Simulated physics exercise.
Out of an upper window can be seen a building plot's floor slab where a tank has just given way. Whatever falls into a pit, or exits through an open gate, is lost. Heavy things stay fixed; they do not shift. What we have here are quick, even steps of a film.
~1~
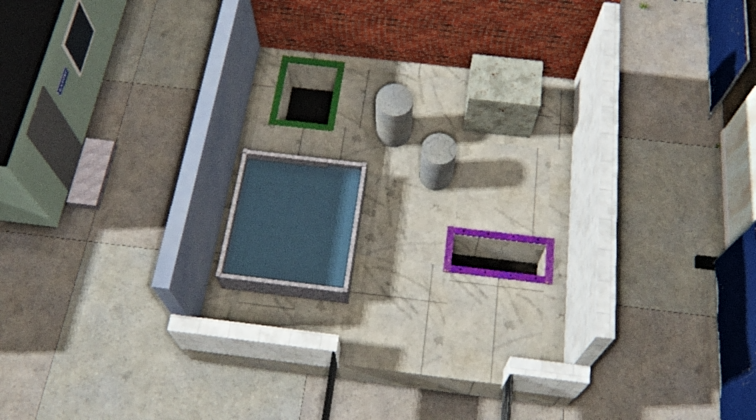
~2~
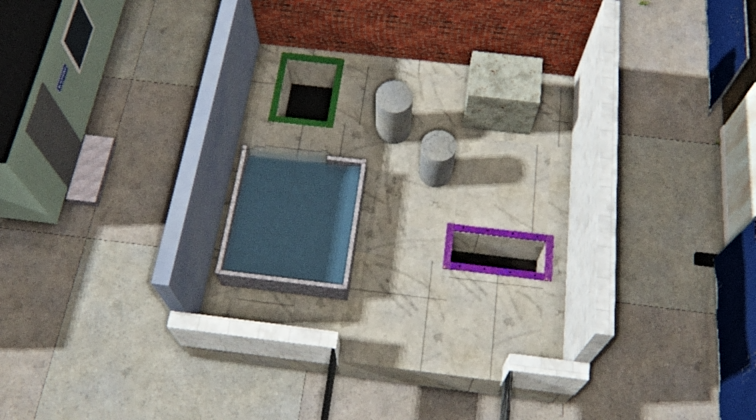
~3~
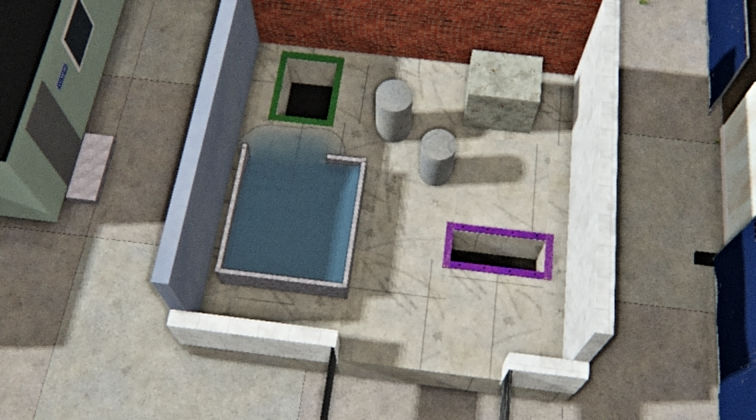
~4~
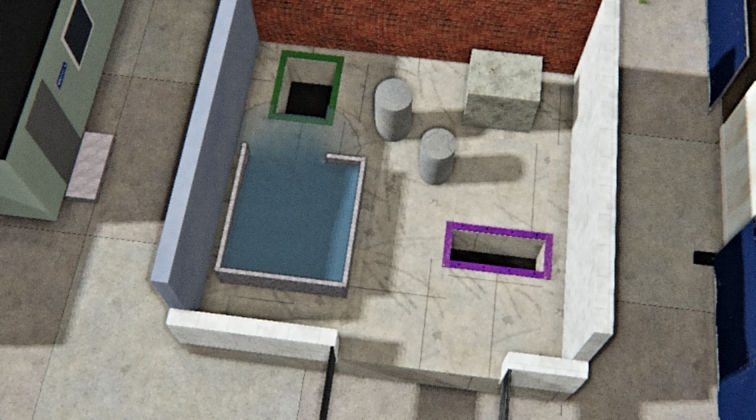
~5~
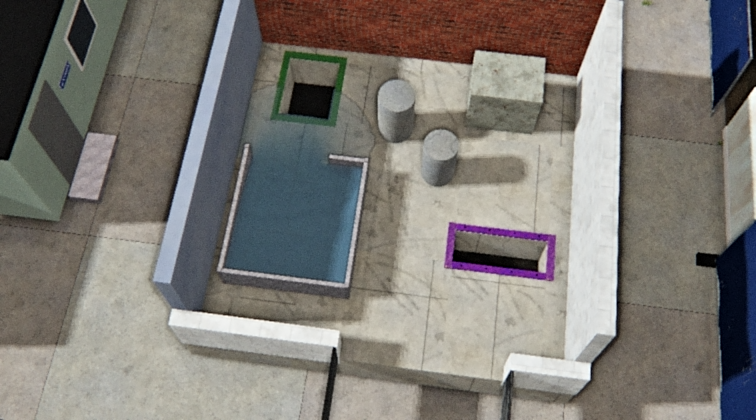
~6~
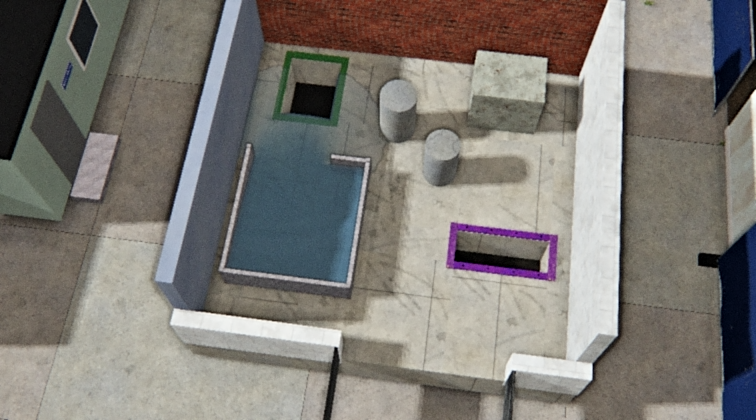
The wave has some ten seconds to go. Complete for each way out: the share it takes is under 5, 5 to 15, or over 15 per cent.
Completed: For the gate it is under 5 per cent; for the purple pit it is under 5 per cent; for the green pit it is over 15 per cent.
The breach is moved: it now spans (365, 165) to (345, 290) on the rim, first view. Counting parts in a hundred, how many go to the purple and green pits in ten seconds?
In percent: Purple 25, green 8.
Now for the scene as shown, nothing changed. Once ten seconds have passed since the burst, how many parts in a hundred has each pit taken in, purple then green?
Around 0 per cent, then around 70 per cent.
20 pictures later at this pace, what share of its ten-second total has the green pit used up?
It would be roughly 55 percent of the ten-second total.
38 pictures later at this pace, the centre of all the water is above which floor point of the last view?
Centre: Close to (329, 177).
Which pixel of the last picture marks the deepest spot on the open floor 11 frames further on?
Near (272, 57).
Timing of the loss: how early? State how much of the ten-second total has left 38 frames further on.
Estimate: Some 80 %.
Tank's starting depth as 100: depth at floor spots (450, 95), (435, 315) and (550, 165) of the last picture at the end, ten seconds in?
Depths of roughly 6, 0 and 2 per cent.
A moment on, water covers 15 % of the floor; the gate 0 %, the purple pit 0 %, the green pit 11 %.
Next, water covers 20 % of the floor; the gate 0 %, the purple pit 0 %, the green pit 23 %.
Then, water covers 30 % of the floor; the gate 0 %, the purple pit 0 %, the green pit 41 %.
Later, water covers 40 % of the floor; the gate 0 %, the purple pit 0 %, the green pit 58 %.
In the end, water covers 50 % of the floor; the gate 0 %, the purple pit 0 %, the green pit 71 %.
